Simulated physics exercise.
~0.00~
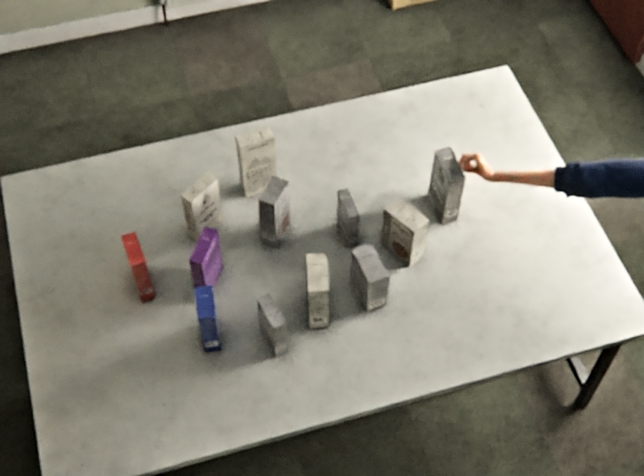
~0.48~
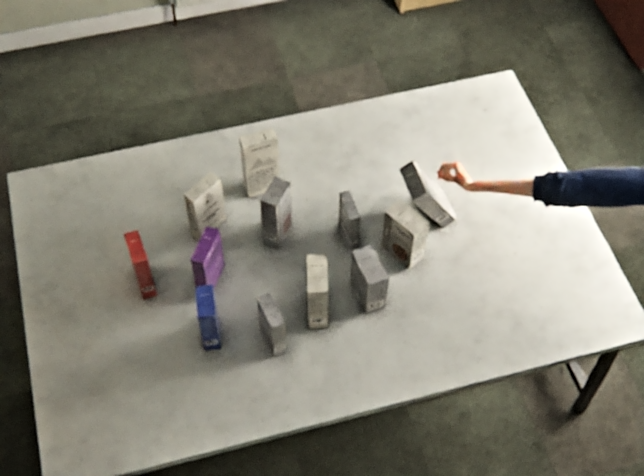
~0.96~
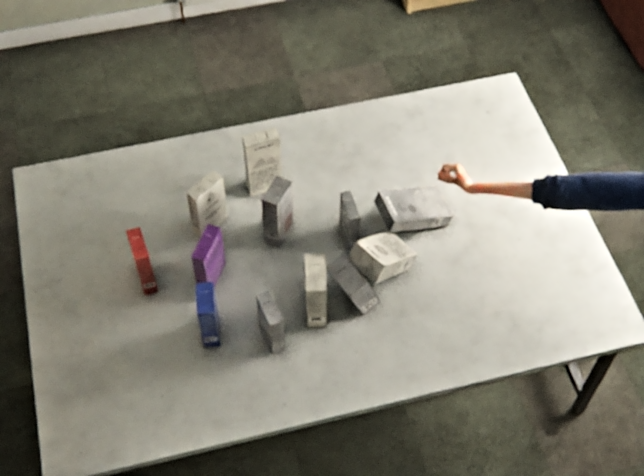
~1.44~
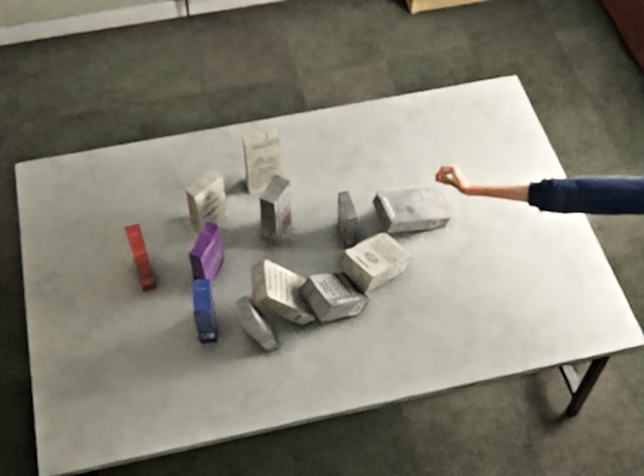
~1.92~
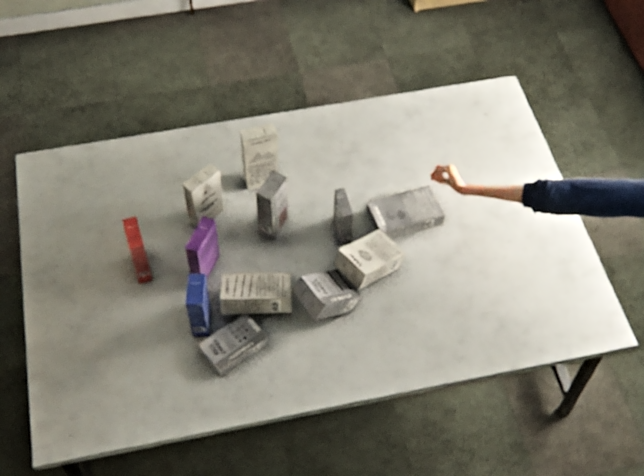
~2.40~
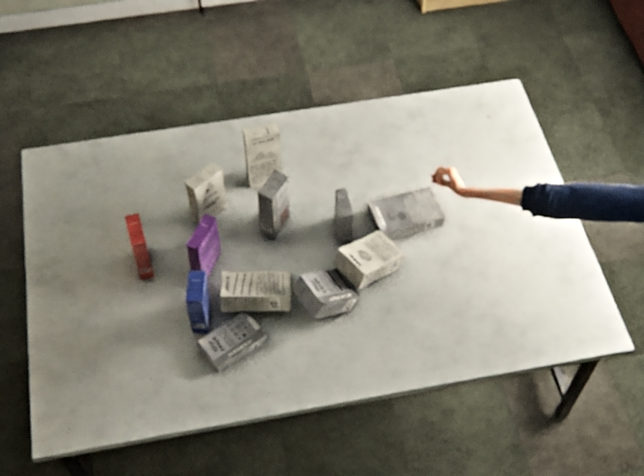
In the video, a hand tips the rightmost of several upright boxes on a pale table, and it falls leftward, setting off a chain that topples four more grey and whitish boxes, while the purple, blue and red boxes stay standing among the rest.
